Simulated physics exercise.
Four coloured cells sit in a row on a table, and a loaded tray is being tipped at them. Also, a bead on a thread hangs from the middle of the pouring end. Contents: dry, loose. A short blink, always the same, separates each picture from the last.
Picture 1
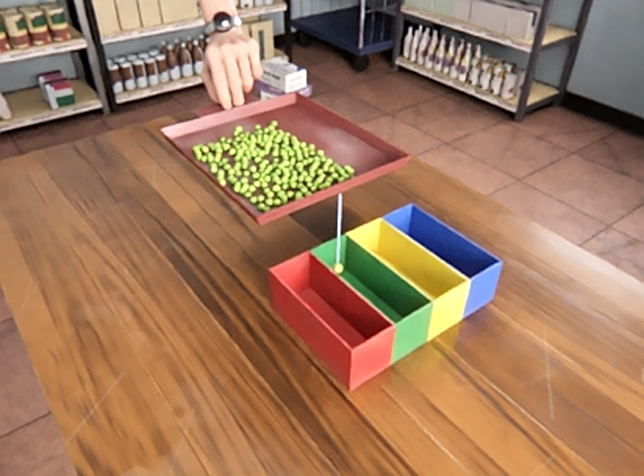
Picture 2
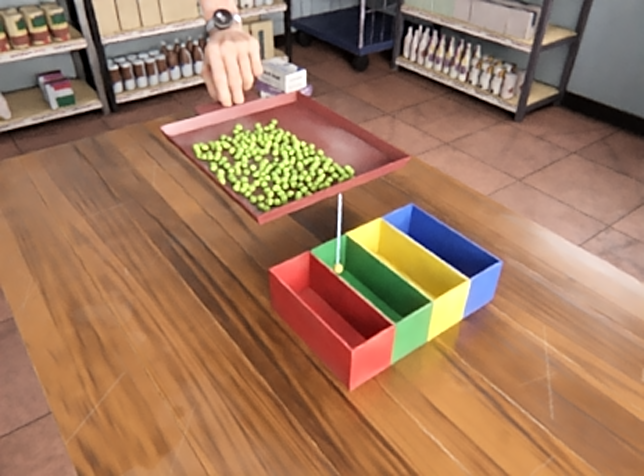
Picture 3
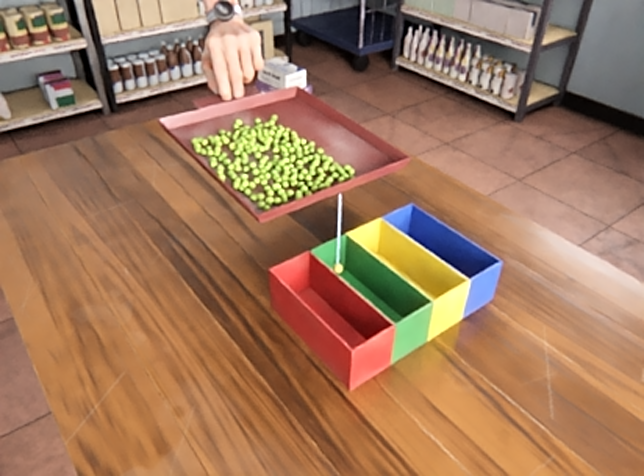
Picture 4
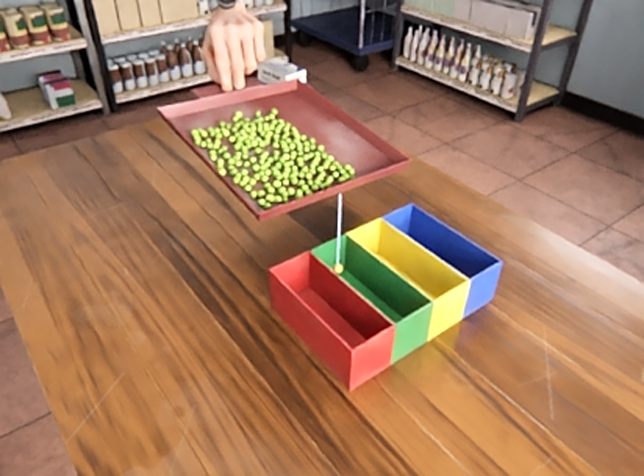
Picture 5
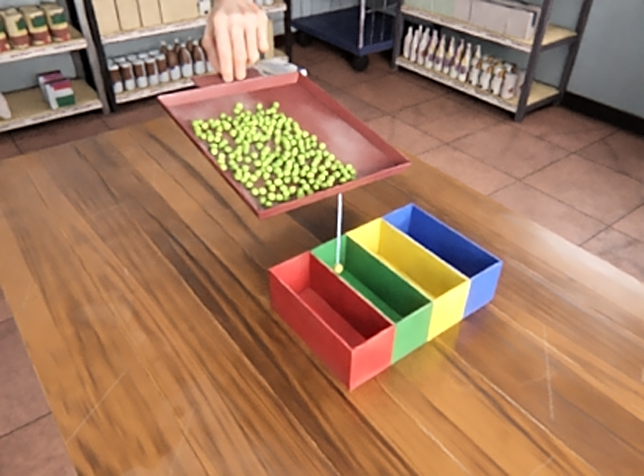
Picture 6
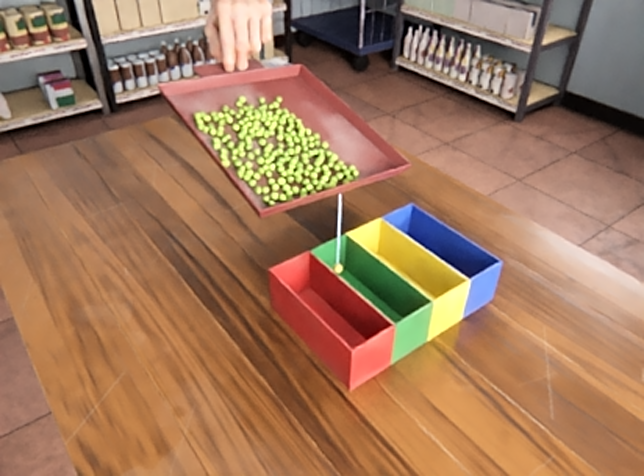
The footage shows a hand holding a red tray of green peas above a row of red, green, yellow and blue compartments; the hand rises, gradually lifting the tray's far side, and the tray tilts slightly toward its right corner.
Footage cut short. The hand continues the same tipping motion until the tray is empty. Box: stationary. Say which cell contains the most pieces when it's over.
It is the yellow cell.
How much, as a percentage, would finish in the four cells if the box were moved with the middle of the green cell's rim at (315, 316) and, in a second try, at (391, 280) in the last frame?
In turn about 60 and about 100 percent.
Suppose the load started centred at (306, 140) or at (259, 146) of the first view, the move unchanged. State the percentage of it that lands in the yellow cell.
You'd see roughly 80 per cent first and roughly 60 per cent second.
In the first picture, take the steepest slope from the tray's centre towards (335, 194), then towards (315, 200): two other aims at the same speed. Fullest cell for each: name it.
The red cell first, the red one second.
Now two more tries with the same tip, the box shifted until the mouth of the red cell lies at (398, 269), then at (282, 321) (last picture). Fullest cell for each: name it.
First try: The cell in red. Second try: The blue cell.
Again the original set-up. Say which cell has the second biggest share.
The answer here is green.
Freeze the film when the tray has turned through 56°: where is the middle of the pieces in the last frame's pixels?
(358, 172).
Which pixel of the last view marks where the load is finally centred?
(399, 298).
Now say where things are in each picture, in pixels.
In the first picture, corners of the pouring end at (259, 213) and (405, 155), level; middle of the load at (276, 161), dried peas; bead on its thread at (338, 268); red cell at (372, 354); green cell at (412, 329); yellow cell at (449, 307); blue cell at (482, 286).
In the second picture, corners of the pouring end at (259, 213) and (406, 155), level; middle of the load at (276, 160).
In the third picture, corners of the pouring end at (259, 212) and (406, 157), tipped barely, lowest at the right corner; middle of the load at (276, 157).
In the fourth picture, corners of the pouring end at (260, 210) and (406, 159), tipped a little, lowest at the right corner; middle of the load at (276, 153).
In the fifth picture, corners of the pouring end at (261, 208) and (406, 161), tipped a little, lowest at the right corner; middle of the load at (277, 149).
In the sixth picture, corners of the pouring end at (262, 207) and (406, 163), tipped a little, lowest at the right corner; middle of the load at (280, 146); red cell at (372, 354); green cell at (412, 329); yellow cell at (449, 307); blue cell at (482, 286).
Soon, tray tipped steeply; nearly all on the tray; a stray few in the yellow cell; a stray few in the green cell; a stray few falling or outside the box.
A while on, tray tipped right over; a small part on the tray; about half in the yellow cell; about a quarter in the green cell; a stray few in the red cell; a small part falling or outside the box.
Towards the end, tray tipped past a quarter turn; about two thirds in the yellow cell; about a third in the green cell; a stray few in the red cell.
Finally, tray tipped past a quarter turn; about two thirds in the yellow cell; about a third in the green cell; a stray few in the red cell; none in the blue cell.
